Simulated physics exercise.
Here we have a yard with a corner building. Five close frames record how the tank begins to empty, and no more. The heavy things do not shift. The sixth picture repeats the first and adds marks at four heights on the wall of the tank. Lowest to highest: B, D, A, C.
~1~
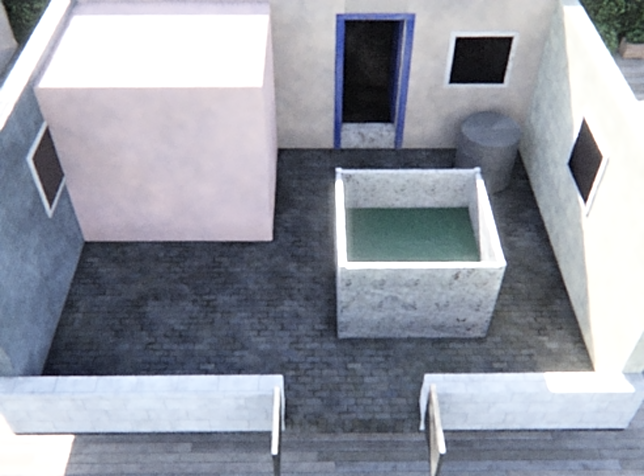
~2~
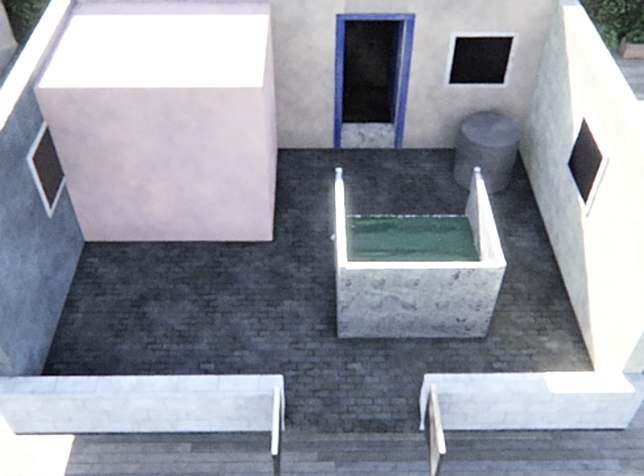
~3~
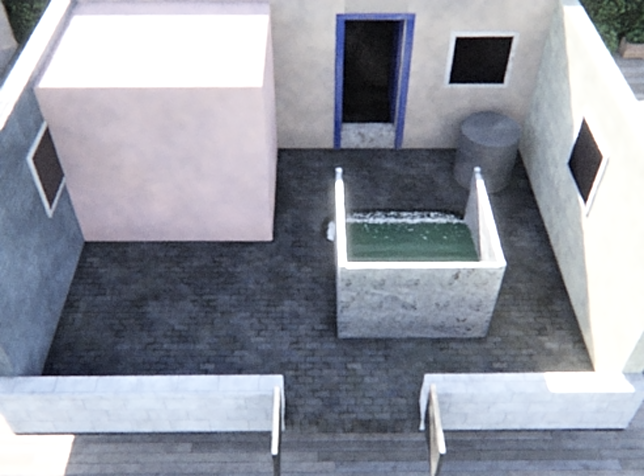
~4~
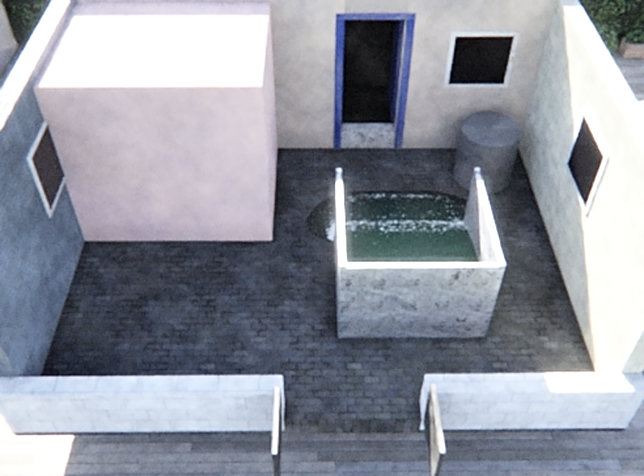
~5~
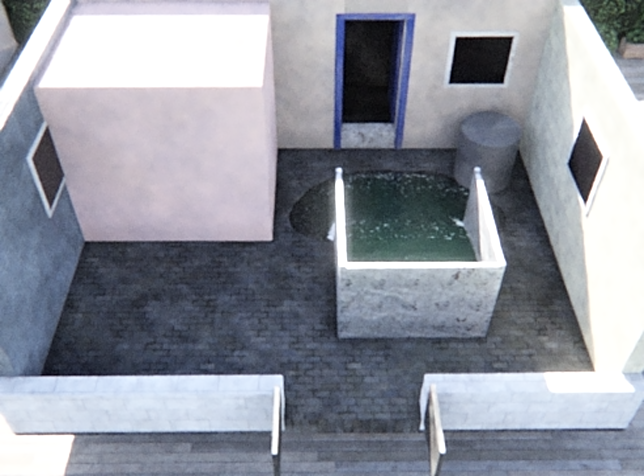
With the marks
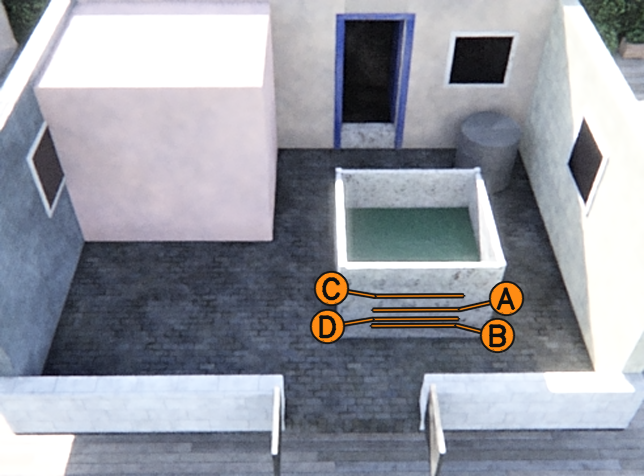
Green water pouring out of a concrete tank as its back wall vanishes, spreading across the dark paving toward the blue doorway.
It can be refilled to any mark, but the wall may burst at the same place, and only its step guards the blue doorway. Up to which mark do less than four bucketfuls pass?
A will do.
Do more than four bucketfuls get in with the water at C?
Yes, that goes wrong.
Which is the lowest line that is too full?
C.
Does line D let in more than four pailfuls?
No, that is safe.
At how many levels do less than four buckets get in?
Three.
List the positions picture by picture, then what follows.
Water in the tank at rest, its middle at (410, 250); foot of the blue doorway at (368, 148); open gate at (354, 372), in the first frame.
Water covers 2 % of the ground, its front hidden from here, in the second frame.
Water covers 5 % of the ground, its front hidden from here, in the third frame.
Water covers 10 % of the ground, its front hidden from here, in the fourth frame.
In the fifth frame, 16 % of the ground under water, visible out to (303, 204).
In orange, A at (416, 309); B at (414, 325); C at (418, 296); D at (415, 319); from the bottom up B, D, A, C.
If A is chosen, a splash gets over, under a bucket.
If B is chosen, nothing gets over.
If C is chosen, about 9 bucketfuls get in.
If D is chosen, nothing gets over.
